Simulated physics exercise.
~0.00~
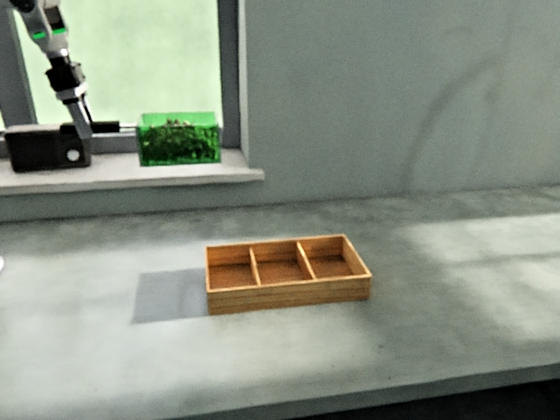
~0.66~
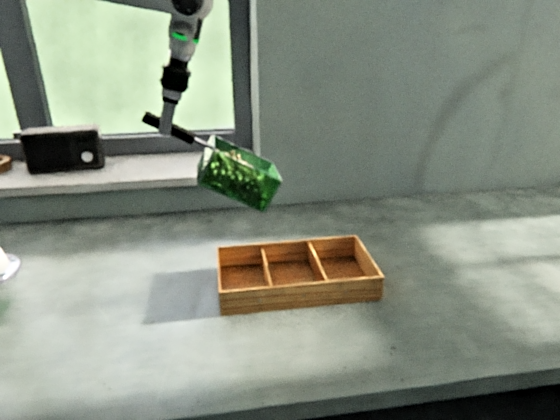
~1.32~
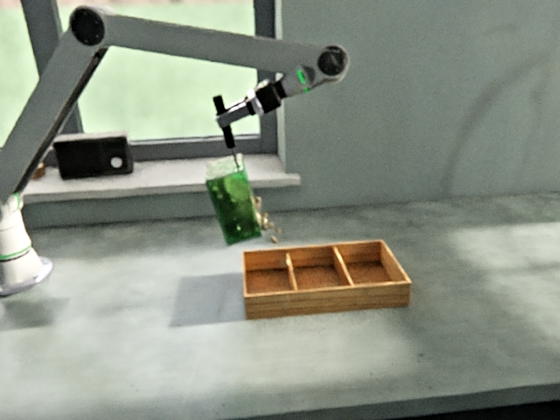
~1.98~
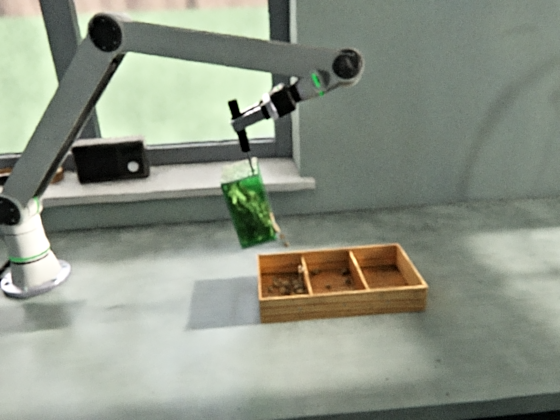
A robot arm lifts a green see-through box from the windowsill, carries it right toward a wooden crate with three compartments, and tips it steeply, so that small pebbles spill out, with some landing in the crate's left compartment while most stay in the box.
